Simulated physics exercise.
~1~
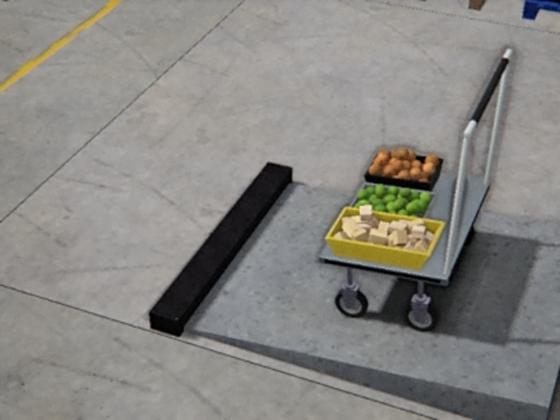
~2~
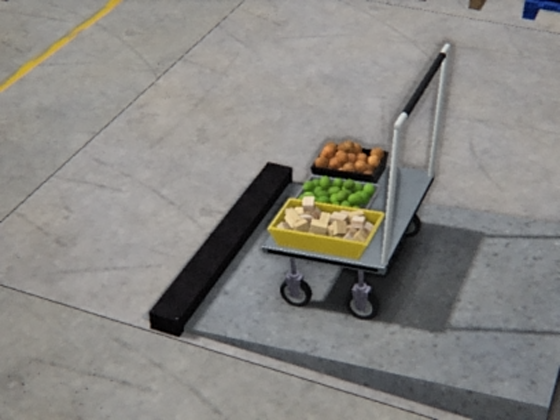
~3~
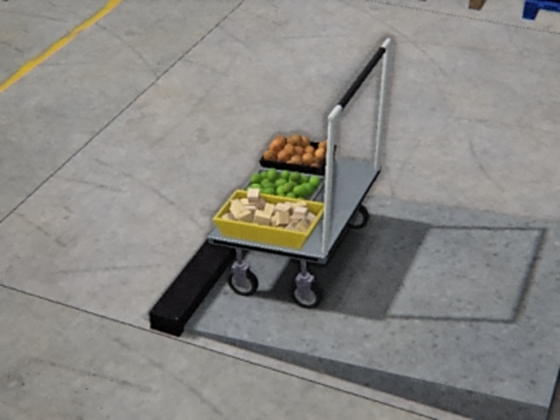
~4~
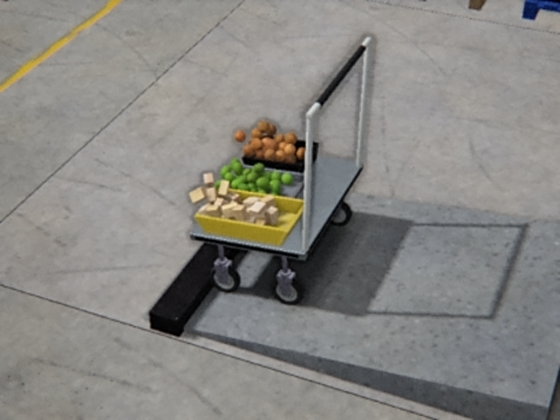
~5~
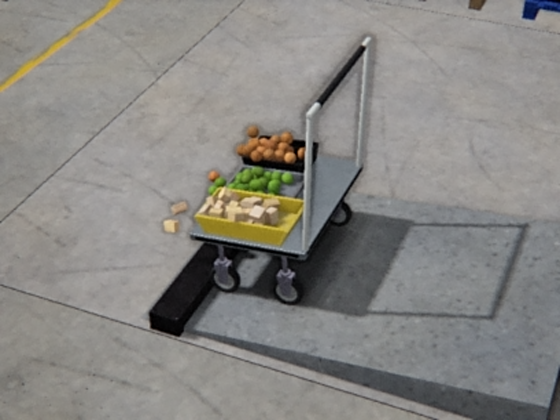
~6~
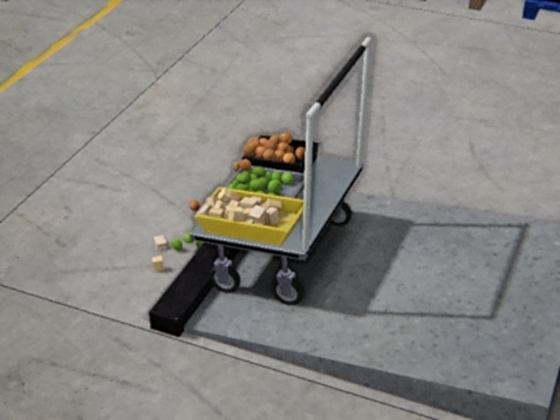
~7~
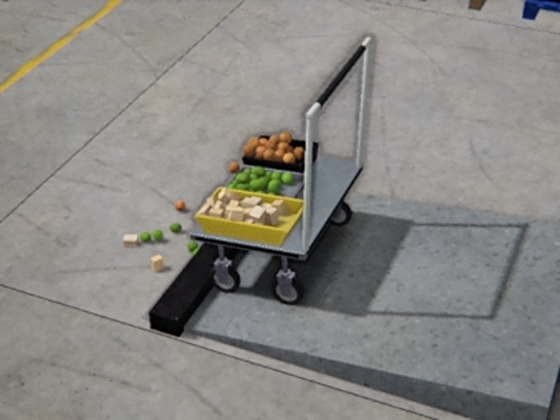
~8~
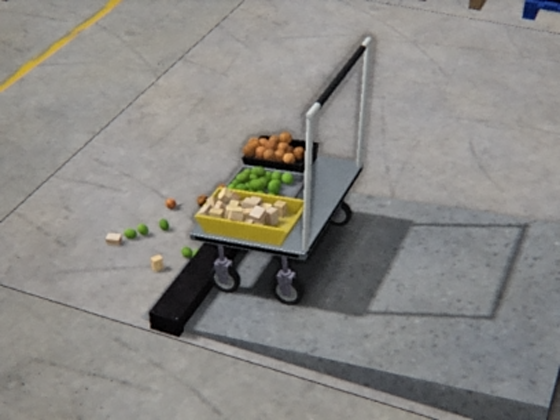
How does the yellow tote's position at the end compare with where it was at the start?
At the start the yellow tote was over on the right, well clear of the black kerb. By the end it was farther left and slightly higher in view, right by the kerb, still on the cart.
